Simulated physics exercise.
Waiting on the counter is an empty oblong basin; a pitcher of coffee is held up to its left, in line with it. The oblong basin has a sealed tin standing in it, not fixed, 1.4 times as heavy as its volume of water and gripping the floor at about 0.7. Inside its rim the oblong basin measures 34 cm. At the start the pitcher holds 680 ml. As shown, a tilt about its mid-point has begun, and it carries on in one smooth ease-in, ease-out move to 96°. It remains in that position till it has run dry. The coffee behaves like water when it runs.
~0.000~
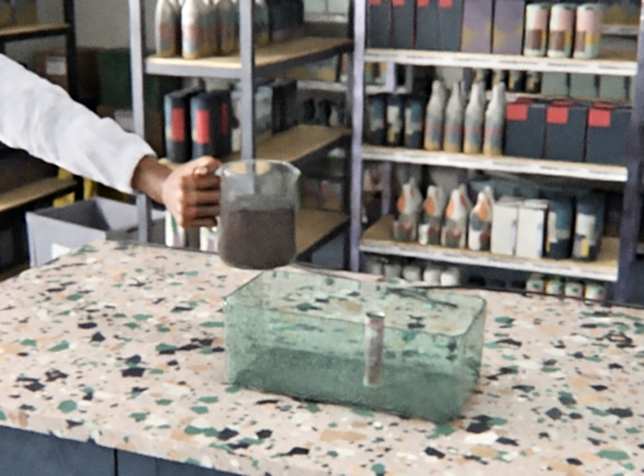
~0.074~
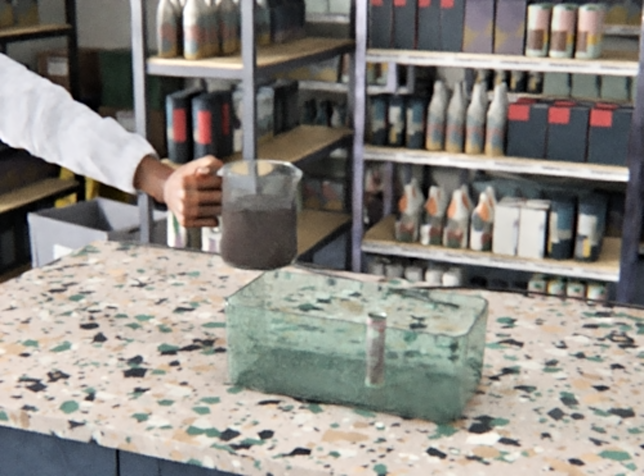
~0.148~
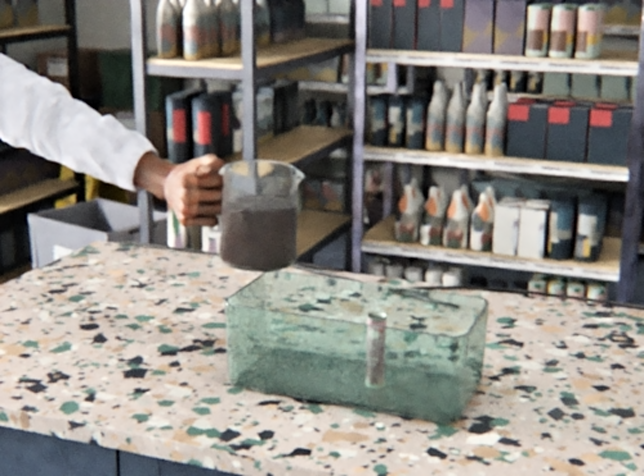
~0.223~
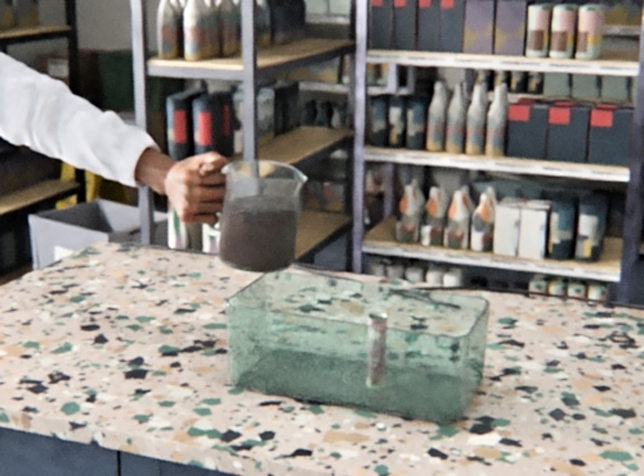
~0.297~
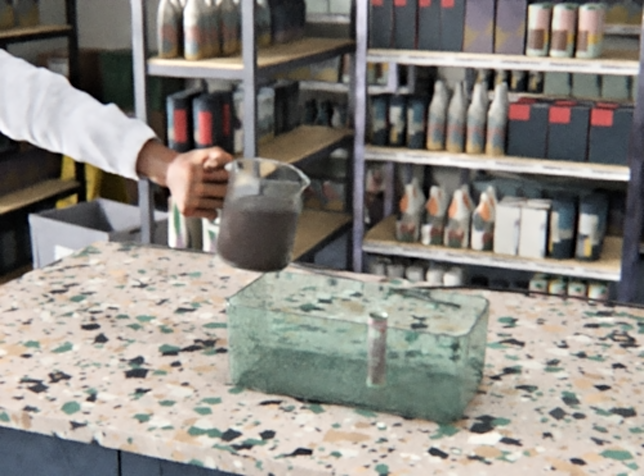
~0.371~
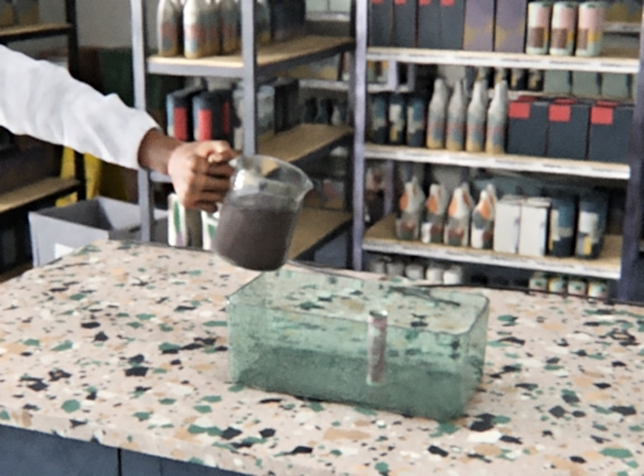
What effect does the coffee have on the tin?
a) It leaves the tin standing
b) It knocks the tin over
Option a: It leaves the tin standing.
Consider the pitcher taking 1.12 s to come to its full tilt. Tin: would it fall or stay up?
Outcome - the tin remains standing.
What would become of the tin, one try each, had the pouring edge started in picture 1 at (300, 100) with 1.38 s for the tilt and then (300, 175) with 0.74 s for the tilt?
In the first try it comes down; in the second it comes down.
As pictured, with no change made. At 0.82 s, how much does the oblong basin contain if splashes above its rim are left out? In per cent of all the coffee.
Roughly 0 percent of it.
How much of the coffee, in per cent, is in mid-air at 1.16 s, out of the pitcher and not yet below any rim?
I'd put it at about 16 per cent of the liquid.
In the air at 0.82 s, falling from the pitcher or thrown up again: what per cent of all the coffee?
3 %.
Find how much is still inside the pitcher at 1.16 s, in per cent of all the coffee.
Close to 56 percent of the whole amount.
After 0.82 s the tilt is 62° and 97 per cent is still to pour; the tin stands where it began.
After 1.16 s the tilt is 90° and 55 per cent is still to pour; the tin stands where it began.
After 1.50 s the tilt is 96° and 17 per cent is still to pour; the tin stands 1 cm from where it began.
After 1.88 s the tilt is 96° and 5 per cent is still to pour; the tin stands 1 cm from where it began.
In the end the tin stands 1 cm from where it began.
